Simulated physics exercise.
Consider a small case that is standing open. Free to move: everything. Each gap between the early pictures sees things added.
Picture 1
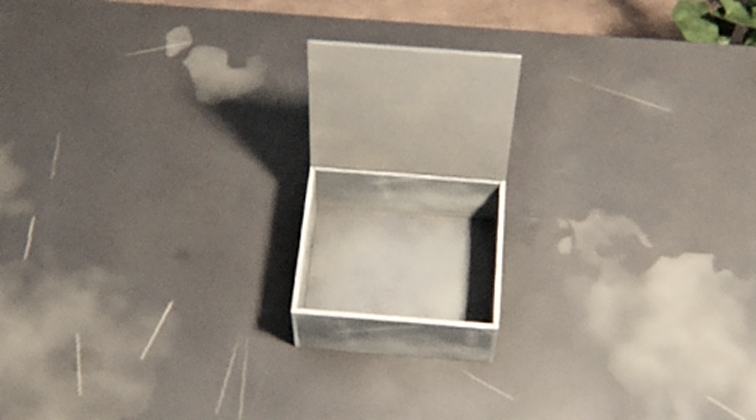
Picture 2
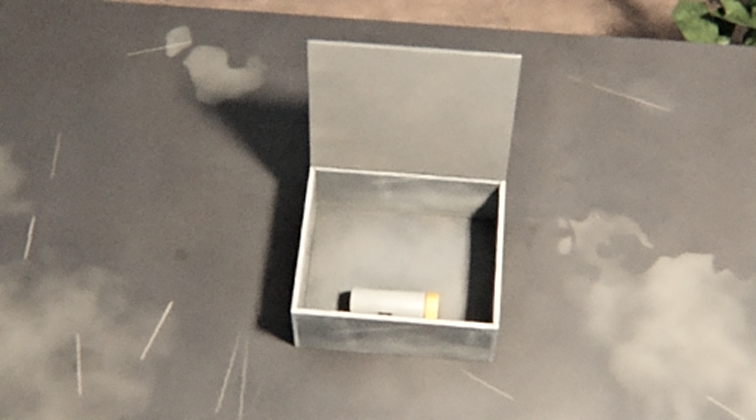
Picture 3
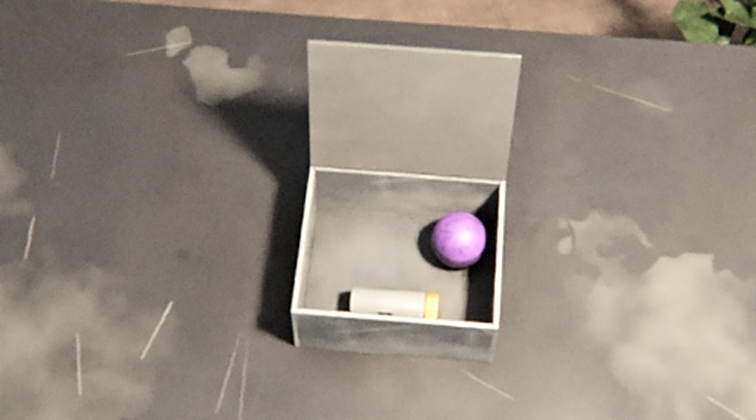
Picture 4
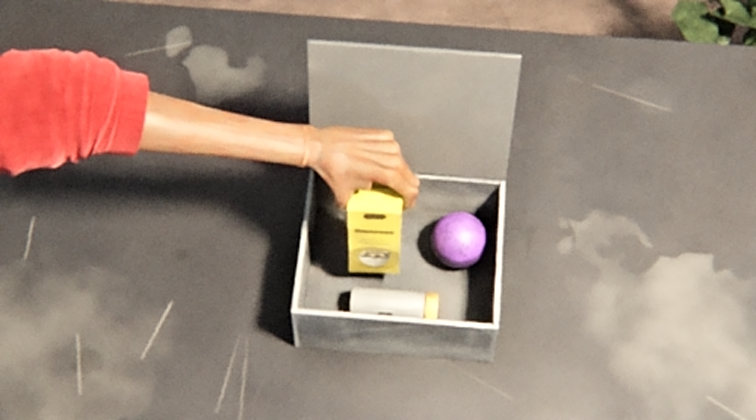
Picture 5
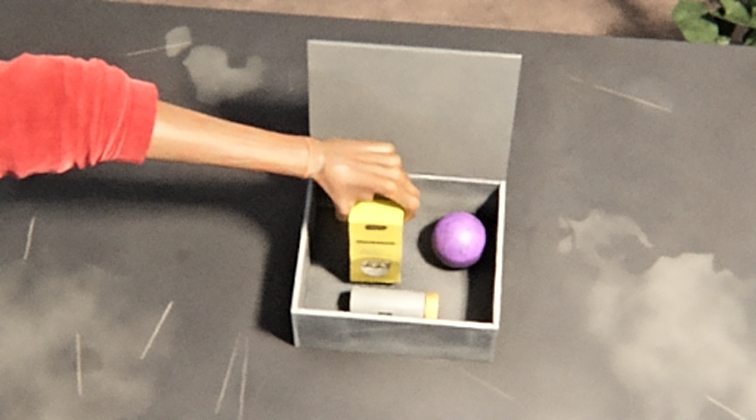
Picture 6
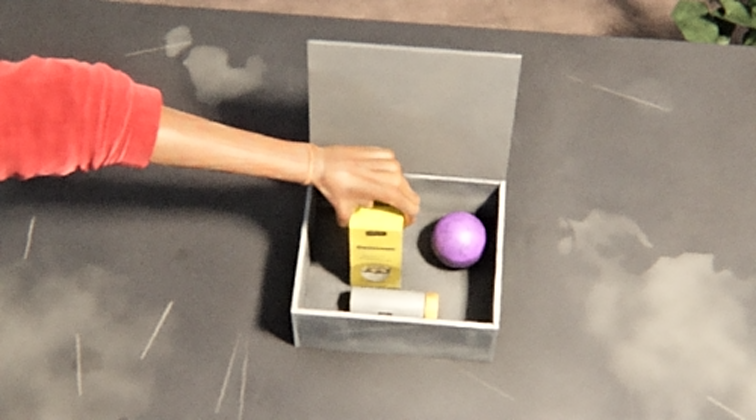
A white cylinder and purple ball appear in the open case, then a hand lowers a yellow carton.
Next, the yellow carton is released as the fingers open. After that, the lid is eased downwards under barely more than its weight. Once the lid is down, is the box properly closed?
No, the lid is still ajar.
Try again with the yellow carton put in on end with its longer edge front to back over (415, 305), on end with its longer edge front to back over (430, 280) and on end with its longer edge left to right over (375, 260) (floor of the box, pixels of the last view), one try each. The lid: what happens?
First - shut down; second - shut down; third - not shut.
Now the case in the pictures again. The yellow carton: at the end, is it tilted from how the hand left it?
Looking at the last picture, the yellow carton is left as set.
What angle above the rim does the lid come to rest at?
Some 40°.
Then, 1.00 s past the last view, lid starting down.
Then, 1.30 s past the last view, lid 78° above the rim.
Then, 1.60 s past the last view, lid 59° above the rim.
Then, 1.80 s past the last view, lid 45° above the rim.
Finally, lid 42° above the rim; all 3 still in place. Final places as the last picture's camera would see them, yellow carton near (377, 241).
